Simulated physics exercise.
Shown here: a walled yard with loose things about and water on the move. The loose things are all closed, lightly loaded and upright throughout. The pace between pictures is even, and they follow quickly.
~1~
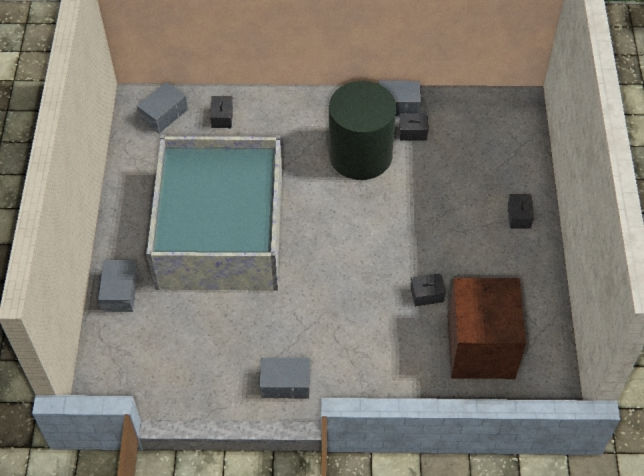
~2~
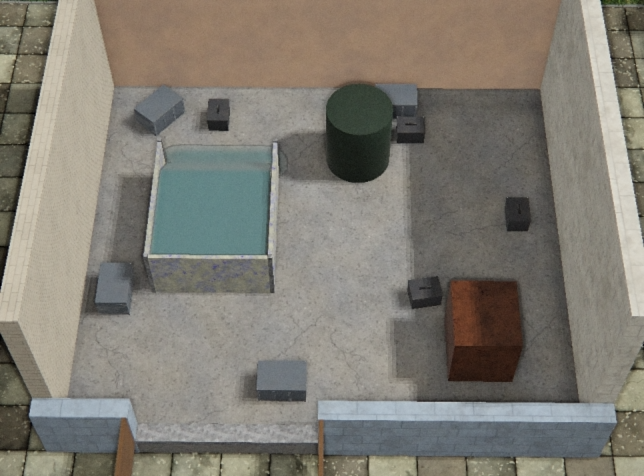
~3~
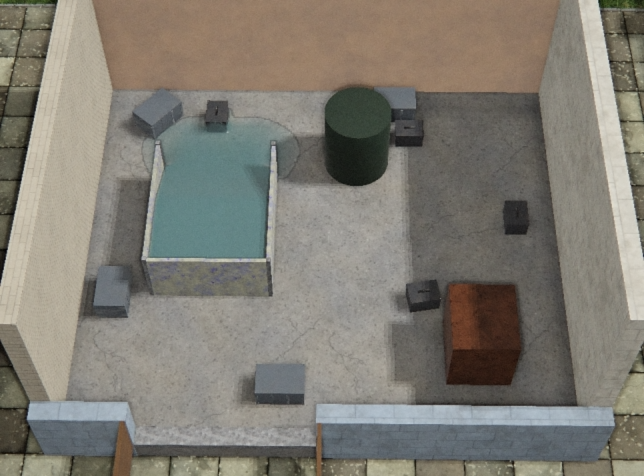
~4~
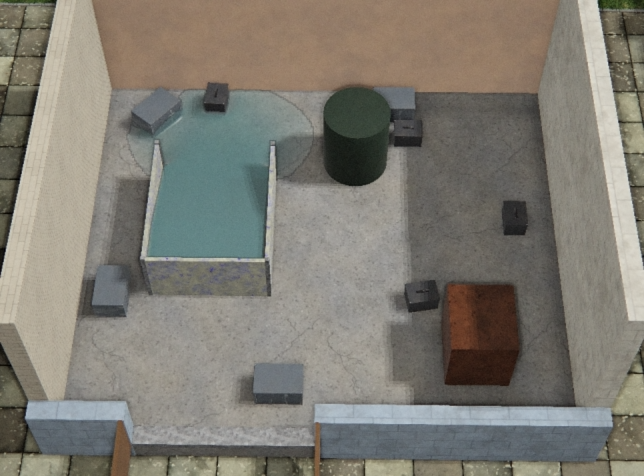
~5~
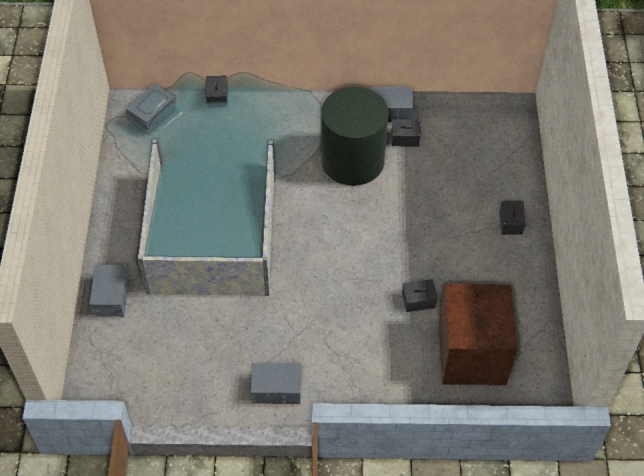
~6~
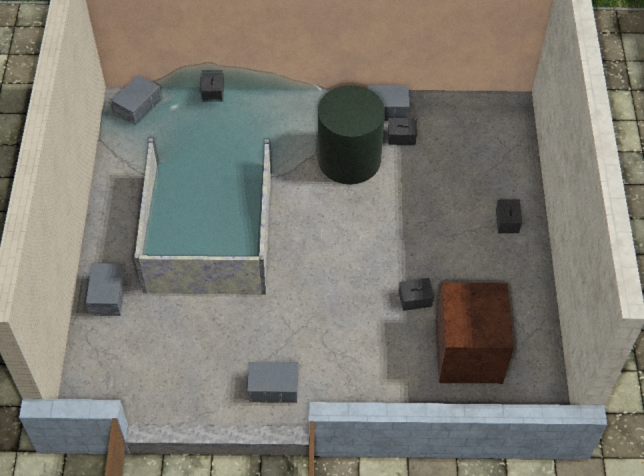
Teal water pouring from the open back of a walled tank, spreading to the rear wall and nudging a grey box and a small dark one.
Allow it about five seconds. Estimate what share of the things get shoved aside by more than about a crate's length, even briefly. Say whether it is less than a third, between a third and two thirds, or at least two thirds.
Two thirds upward.
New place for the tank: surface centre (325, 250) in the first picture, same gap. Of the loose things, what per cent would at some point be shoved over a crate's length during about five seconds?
Estimate: Some 80 per cent of them.
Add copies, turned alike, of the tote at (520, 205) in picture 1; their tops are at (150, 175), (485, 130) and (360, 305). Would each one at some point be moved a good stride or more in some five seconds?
Results - 1: Ends up far away; 2: Ends up far away; 3: Doesn't go far.
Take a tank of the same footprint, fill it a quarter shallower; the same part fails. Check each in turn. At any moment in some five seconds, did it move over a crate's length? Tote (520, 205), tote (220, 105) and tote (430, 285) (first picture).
Object 1: Covered it. Object 2: Covered it. Object 3: Didn't cover it.
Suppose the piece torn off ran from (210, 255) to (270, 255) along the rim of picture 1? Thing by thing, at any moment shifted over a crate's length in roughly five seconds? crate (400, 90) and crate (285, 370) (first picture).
Going one by one, the first stopped short and the second made the full stretch.
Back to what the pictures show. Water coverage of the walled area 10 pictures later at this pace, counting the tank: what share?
About 40 percent.
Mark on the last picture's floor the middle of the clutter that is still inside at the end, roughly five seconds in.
Roughly at (346, 318) in the last view.
A moment on, 0 of 8 are well off their spots; 2 afloat.
Next, 3 of 8 are well off their spots; 2 afloat.
Later, 5 of 8 are well off their spots; 3 afloat.
In the end, 6 of 8 are well off their spots, and 6 have been at some point; 5 afloat.
